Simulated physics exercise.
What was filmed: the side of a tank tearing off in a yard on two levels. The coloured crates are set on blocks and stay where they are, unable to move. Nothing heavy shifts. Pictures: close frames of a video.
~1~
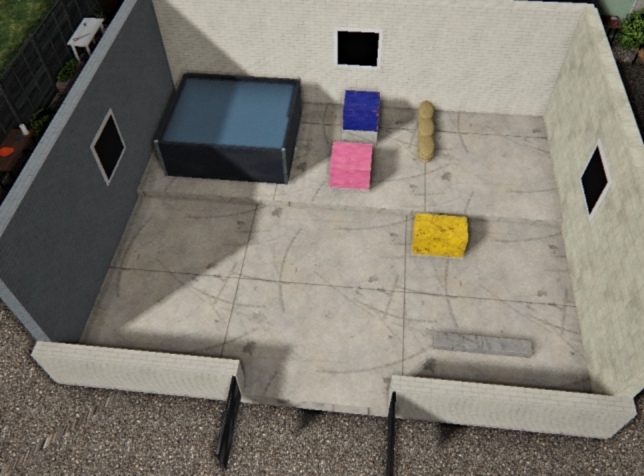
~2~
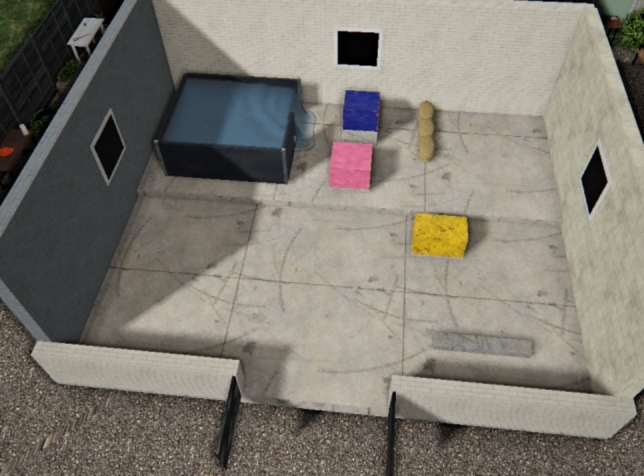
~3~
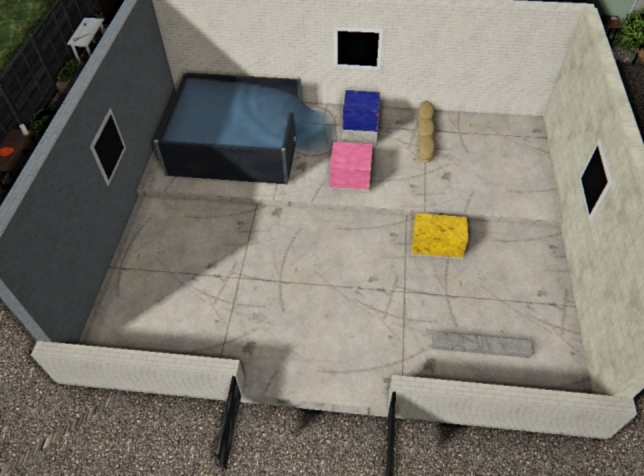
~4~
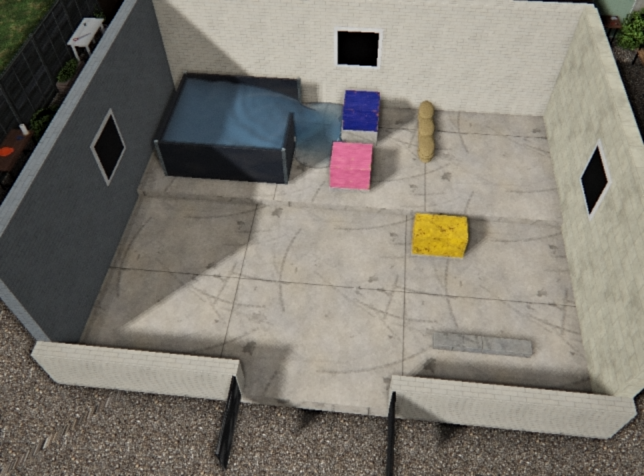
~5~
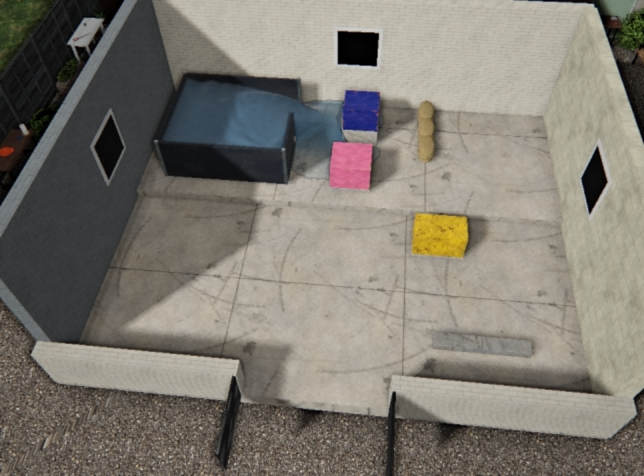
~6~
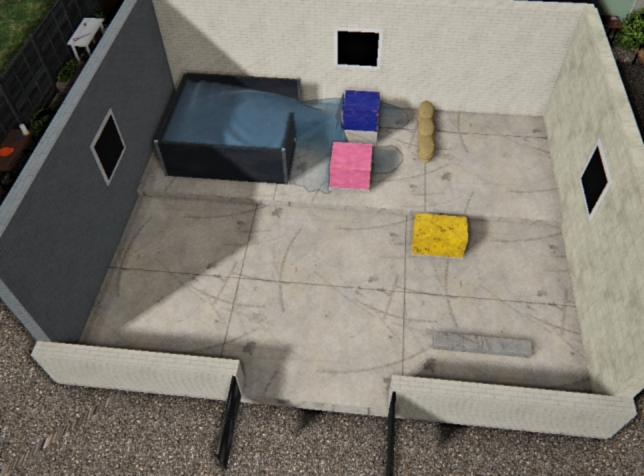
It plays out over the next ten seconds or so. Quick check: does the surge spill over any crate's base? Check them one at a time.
As I see it, the blue crate will be hit by the water; the yellow crate will be hit by the water; the pink crate will be hit by the water.
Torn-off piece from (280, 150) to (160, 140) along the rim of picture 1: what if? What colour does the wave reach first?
That would be the yellow one.
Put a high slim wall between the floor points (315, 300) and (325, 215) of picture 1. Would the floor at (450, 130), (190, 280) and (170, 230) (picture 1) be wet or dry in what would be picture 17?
One by one: Soaked, spared, spared.
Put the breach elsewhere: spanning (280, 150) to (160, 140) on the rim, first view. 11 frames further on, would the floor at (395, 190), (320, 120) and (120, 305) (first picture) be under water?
In the order given, the spots are not soaked, not soaked and swamped.
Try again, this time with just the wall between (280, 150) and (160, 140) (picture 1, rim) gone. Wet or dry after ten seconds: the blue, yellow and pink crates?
Result: Blue crate is not reached; yellow crate is swamped; pink crate is not reached.
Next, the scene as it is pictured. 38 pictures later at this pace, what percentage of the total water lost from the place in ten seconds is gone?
Roughly 20 per cent.
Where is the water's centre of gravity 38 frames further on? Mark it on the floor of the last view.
Roughly (323, 186) in the last picture.
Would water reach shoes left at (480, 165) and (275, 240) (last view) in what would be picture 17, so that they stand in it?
Result, in sequence: Waterlogged; waterlogged.
A moment on, water covers 15 % of the floor; the blue crate water round its plinth, the yellow crate not reached, the pink crate water round its plinth.
Next, water covers 30 % of the floor; the blue crate water round its plinth, the yellow crate not reached, the pink crate water round its plinth.
Then, water covers 60 % of the floor; the blue crate water round its plinth, the yellow crate water round its plinth, the pink crate water round its plinth.
Later, water covers 85 % of the floor; the blue crate water round its plinth, the yellow crate water round its plinth, the pink crate water round its plinth.
In the end, water covers 90 % of the floor; the blue crate was topped, the yellow crate was topped, the pink crate was topped.
